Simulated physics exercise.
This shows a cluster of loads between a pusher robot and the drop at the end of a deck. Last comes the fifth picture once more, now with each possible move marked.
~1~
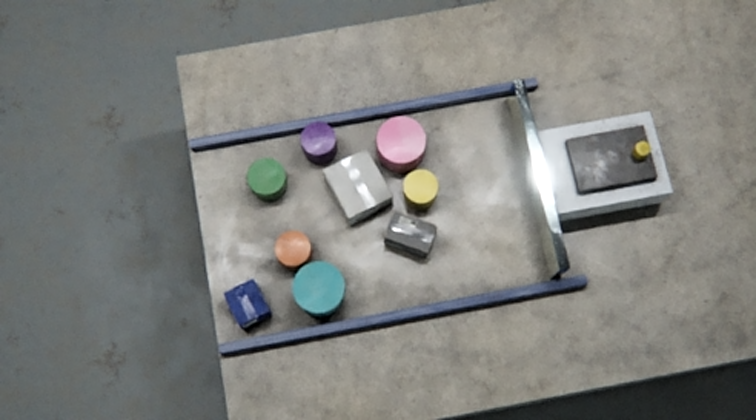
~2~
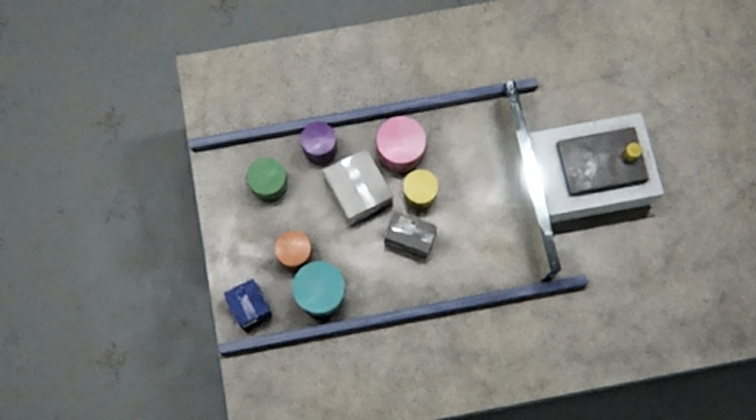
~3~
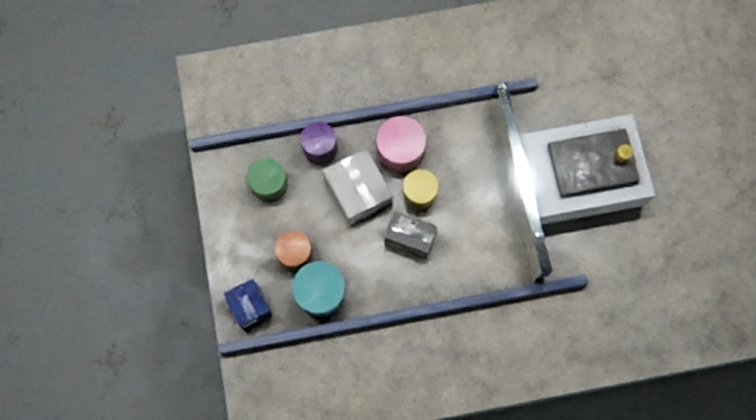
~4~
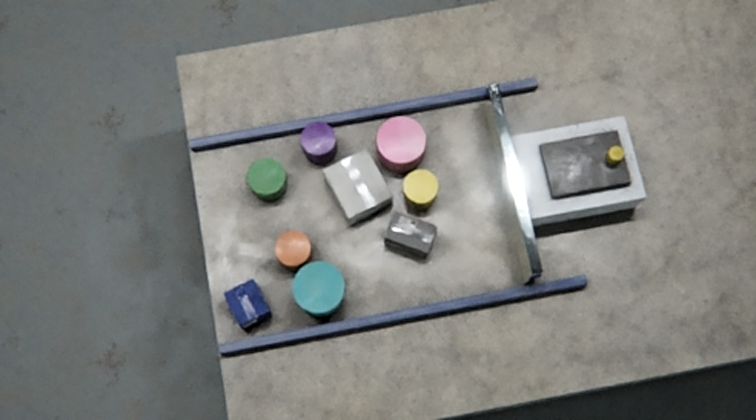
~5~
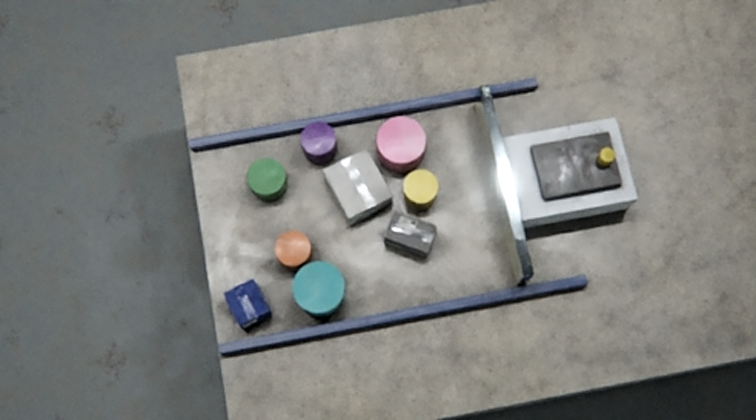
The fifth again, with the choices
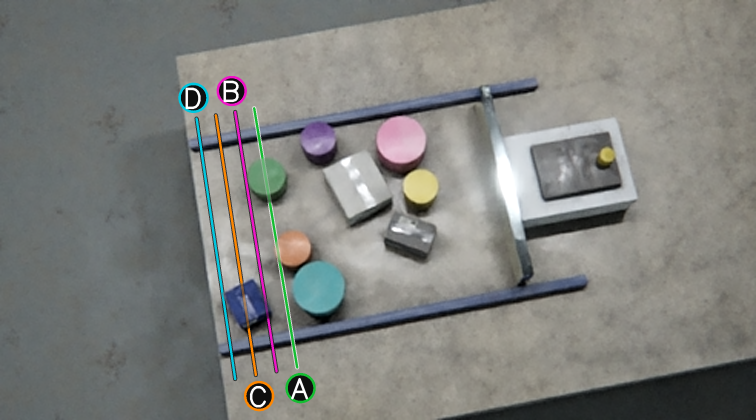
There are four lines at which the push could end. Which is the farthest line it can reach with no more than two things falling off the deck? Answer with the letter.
A.
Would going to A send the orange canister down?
No.
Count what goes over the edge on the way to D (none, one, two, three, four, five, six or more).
Six or more.
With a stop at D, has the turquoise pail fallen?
By then, yes.
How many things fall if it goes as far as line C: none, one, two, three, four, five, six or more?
In all, four.
On the copy, A at (275, 233); B at (255, 237); C at (235, 240); D at (215, 244).
On A. First, robot (488, 182); pink canister (380, 149); white box (347, 190).
Then, robot (405, 197); green pail (251, 177); orange canister (273, 271).
Finally, robot (341, 209); blue parcel (216, 318); white box (208, 235); none fallen.
By contrast, B drops four; C drops four; D drops nine.
